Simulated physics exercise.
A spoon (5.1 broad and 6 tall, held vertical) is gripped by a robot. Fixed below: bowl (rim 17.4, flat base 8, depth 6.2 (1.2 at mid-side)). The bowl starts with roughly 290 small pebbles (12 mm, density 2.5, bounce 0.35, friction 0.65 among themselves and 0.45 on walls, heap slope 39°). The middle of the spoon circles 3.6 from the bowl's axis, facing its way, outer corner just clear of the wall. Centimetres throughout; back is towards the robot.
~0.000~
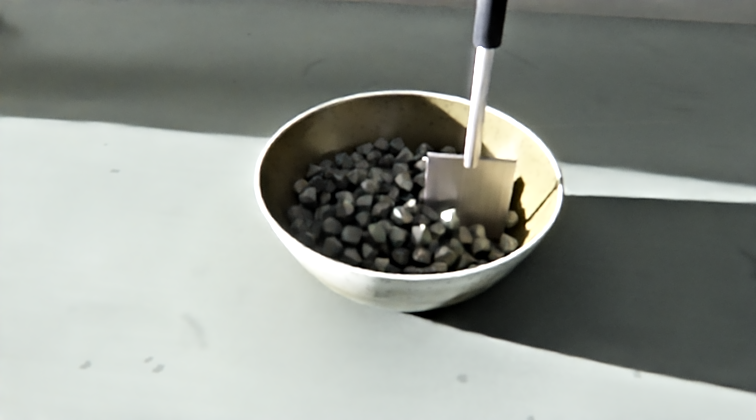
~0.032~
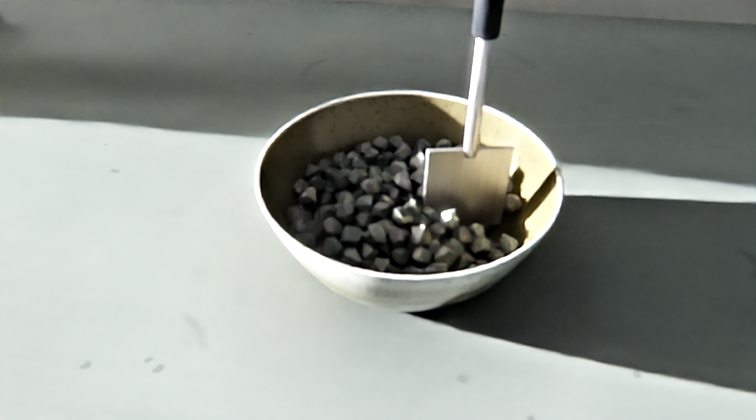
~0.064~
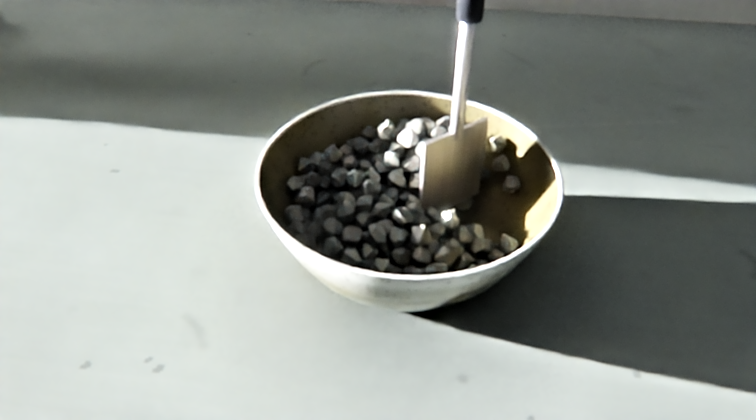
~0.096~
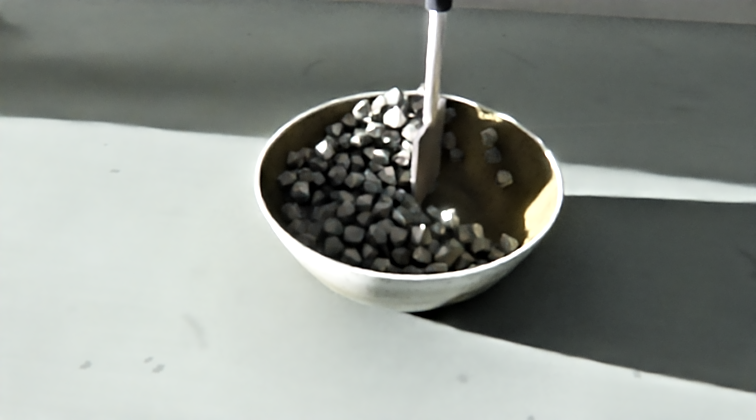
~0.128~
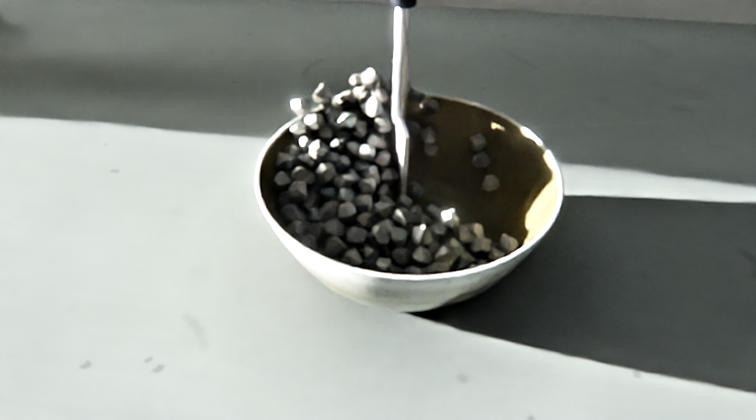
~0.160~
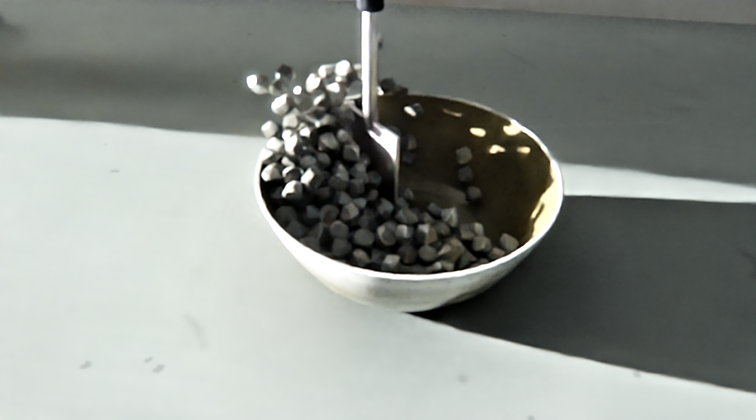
Flat metal spatula with a dark handle sweeping leftward through dark pebbles in a bowl, heaping them above the left rim.
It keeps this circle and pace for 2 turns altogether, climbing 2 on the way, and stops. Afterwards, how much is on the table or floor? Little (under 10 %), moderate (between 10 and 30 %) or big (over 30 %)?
Answer: Big; over 30 % of the small pebbles finish on the table or floor.
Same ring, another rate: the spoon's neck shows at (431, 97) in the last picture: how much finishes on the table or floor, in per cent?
Some 25 per cent.
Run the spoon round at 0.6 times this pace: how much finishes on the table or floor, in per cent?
About 30 per cent.
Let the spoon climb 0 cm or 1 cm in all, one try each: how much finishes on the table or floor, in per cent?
Some 60 and 50 per cent.
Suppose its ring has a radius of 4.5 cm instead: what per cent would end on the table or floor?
It would be near 30 per cent.
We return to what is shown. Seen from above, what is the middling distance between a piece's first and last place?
About 11 cm.
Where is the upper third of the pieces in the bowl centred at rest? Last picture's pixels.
Around (393, 203).
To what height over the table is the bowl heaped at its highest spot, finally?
Some 5.5 cm.
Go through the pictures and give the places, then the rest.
The first picture shows the spoon neck at (475, 136), 0° round; upper third of the load around (383, 201), from x 295 to 510, top at y 145; 290 in the bowl.
The second picture shows the spoon neck at (474, 126), 13° round; upper third of the load around (386, 193), from x 295 to 510, top at y 145.
The third picture shows the spoon neck at (459, 109), 43° round; upper third of the load around (389, 171), from x 295 to 510, top at y 125.
The fourth picture shows the spoon neck at (432, 97), 74° round; upper third of the load around (380, 157), from x 285 to 505, top at y 90.
The fifth picture shows the spoon neck at (400, 93), 105° round; upper third of the load around (353, 145), from x 280 to 505, top at y 60.
The sixth picture shows the spoon neck at (371, 98), 136° round; upper third of the load around (323, 144), from x 260 to 510, top at y 45; 282 in the bowl, 8 in flight or on the tool.
After 0.39 s, 2° round, highest piece 10 above the table; 198 in the bowl, 60 on the table or floor, 32 in flight or on the tool.
After 0.62 s, 228° round, highest piece 8 above the table; 173 in the bowl, 114 on the table or floor, 3 in flight or on the tool.
After 0.94 s, 0° round, highest piece 6 above the table; 169 in the bowl, 121 on the table or floor.
After 1.64 s, 0° round, highest piece 6 above the table; 169 in the bowl, 121 on the table or floor.
In the end, 169 in the bowl, 121 on the table or floor. That is 42 % on the table or floor.
